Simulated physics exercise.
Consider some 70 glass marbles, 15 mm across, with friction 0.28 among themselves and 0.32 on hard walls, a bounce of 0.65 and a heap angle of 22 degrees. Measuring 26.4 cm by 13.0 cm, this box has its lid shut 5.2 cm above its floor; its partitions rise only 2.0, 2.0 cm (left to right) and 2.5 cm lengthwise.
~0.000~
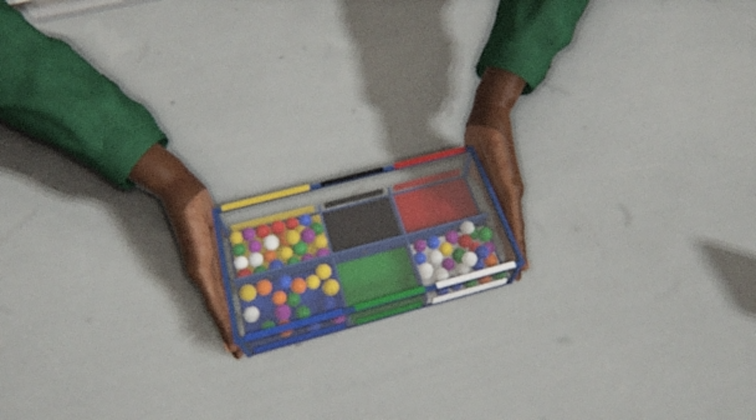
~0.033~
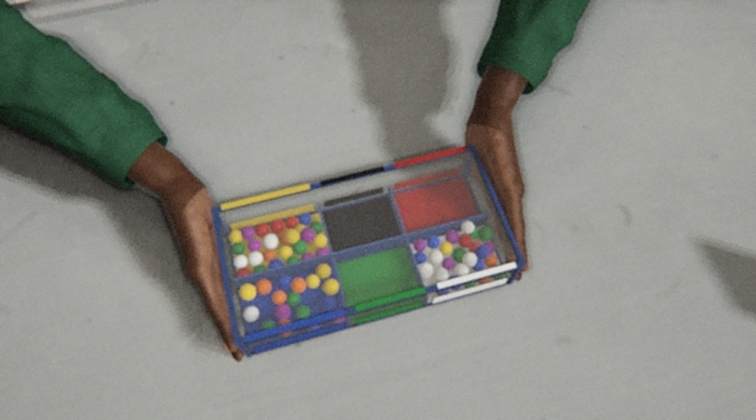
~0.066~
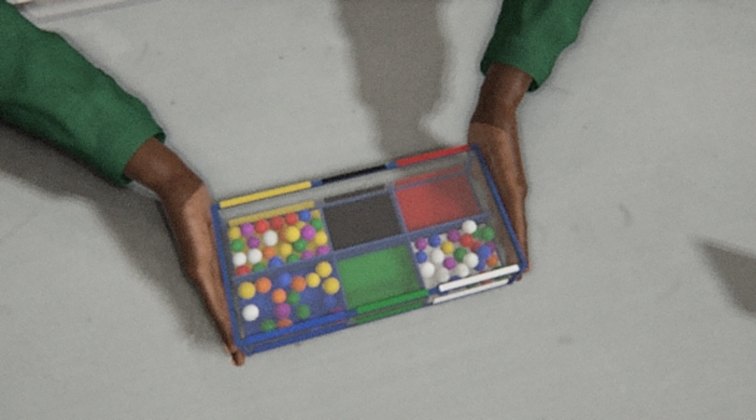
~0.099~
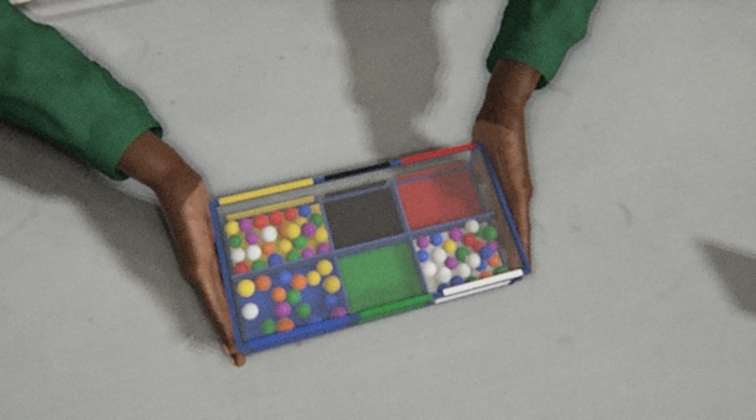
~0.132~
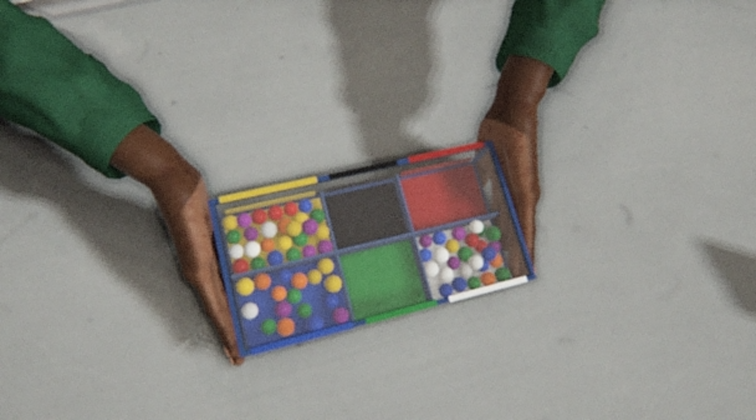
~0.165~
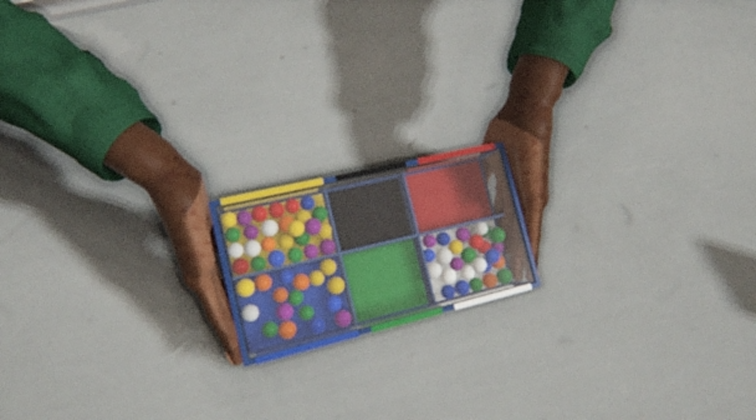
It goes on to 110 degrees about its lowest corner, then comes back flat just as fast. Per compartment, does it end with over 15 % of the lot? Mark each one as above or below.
Marked: Red below; blue above; green above; yellow below; white above; black below.
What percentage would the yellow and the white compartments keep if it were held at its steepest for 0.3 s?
In per cent: Yellow 0, white 45.
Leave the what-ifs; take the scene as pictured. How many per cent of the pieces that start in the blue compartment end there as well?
Something like 50 per cent.
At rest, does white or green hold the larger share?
White comes out ahead.
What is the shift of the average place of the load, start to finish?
About 4.5 cm.
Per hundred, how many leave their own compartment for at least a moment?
Close to 50 percent.
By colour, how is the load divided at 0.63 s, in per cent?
Red 0; blue 30; green 5; yellow 25; white 40; black 0.
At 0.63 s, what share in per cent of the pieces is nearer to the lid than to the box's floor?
About 80 per cent.
After 0.63 s, tilt 109 degrees; blue 30 %, green 5 %, yellow 25 %, white 40 %.
After 0.95 s, tilt 45 degrees; blue 30 %, green 30 %, white 40 %.
After 1.36 s, tilt 0 degrees; blue 30 %, green 30 %, white 40 %.
In the end, at 2.2 s, red 0 %, blue 30 %, green 30 %, yellow 0 %, white 40 %, black 0 %.
